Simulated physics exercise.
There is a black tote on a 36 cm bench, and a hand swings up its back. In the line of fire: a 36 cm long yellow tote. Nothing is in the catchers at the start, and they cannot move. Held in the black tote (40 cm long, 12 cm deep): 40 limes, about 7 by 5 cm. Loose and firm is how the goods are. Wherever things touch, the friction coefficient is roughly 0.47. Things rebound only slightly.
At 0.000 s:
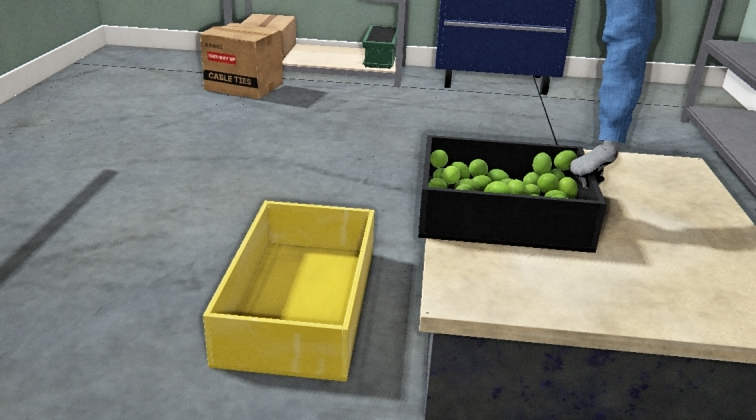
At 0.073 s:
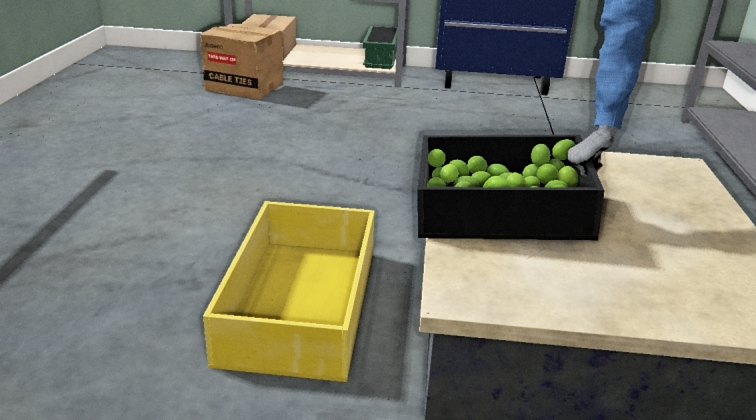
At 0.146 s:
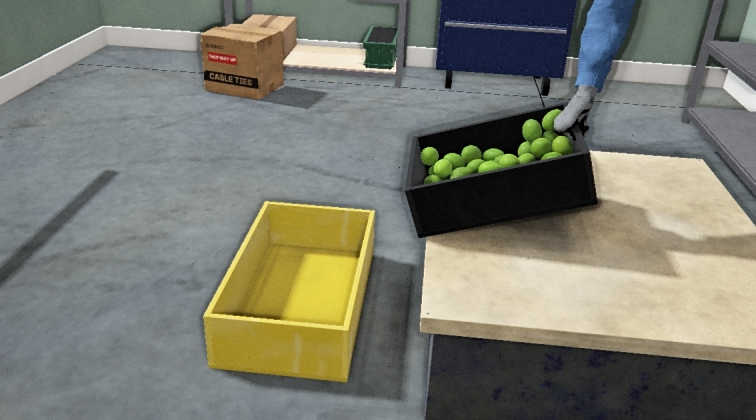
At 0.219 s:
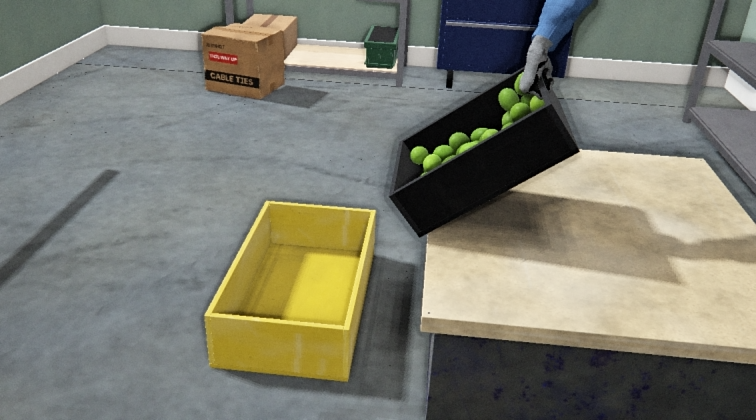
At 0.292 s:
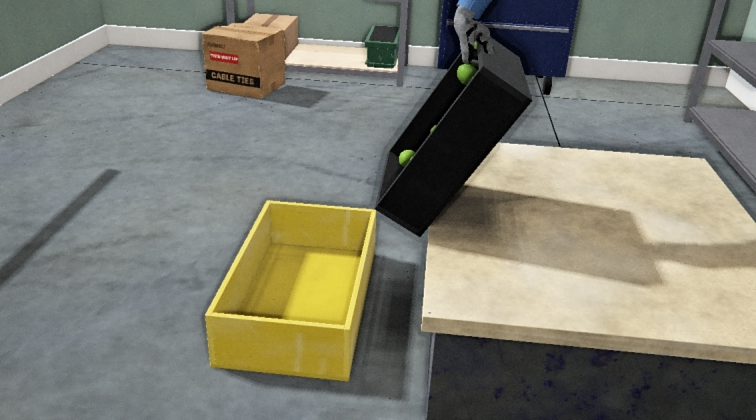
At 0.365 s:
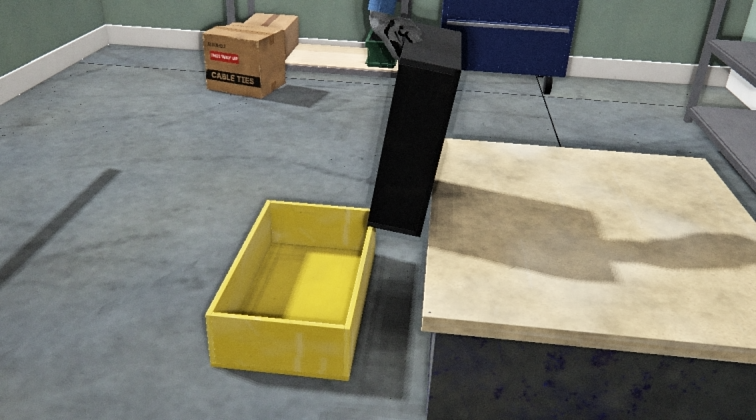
In a workshop, a gloved hand lifting one end of a black tote of green fruit, tilting it steeply beside a yellow tote.
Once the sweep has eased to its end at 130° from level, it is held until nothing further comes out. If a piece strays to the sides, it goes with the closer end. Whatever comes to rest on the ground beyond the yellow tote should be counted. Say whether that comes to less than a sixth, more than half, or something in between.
Something in between, a sixth to a half.
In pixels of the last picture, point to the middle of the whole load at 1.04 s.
Near (262, 290).
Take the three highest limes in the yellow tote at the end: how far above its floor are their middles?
Around 4 centimetres.
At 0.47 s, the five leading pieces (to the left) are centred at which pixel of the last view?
Mean place: Roughly (337, 92).
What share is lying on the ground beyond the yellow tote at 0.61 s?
Roughly 0 percent.
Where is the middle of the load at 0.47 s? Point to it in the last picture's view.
I'd put the middle close to (371, 149) in the last view.
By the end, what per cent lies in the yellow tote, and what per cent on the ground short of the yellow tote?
Close to 65 and 0 percent respectively.
After 0.47 s, tilt 111°; 39 still in the black tote and 1 in the air.
After 0.61 s, tilt 130°; 5 still in the black tote, 6 in the yellow tote and 29 in the air.
After 0.80 s, tilt 130°; 25 in the yellow tote, 12 on the ground beyond the yellow tote and 3 in the air.
Outcome (at 1.04 s), 26 in the yellow tote and 14 on the ground beyond the yellow tote. Asked share, 14 of 40, 35 per cent.
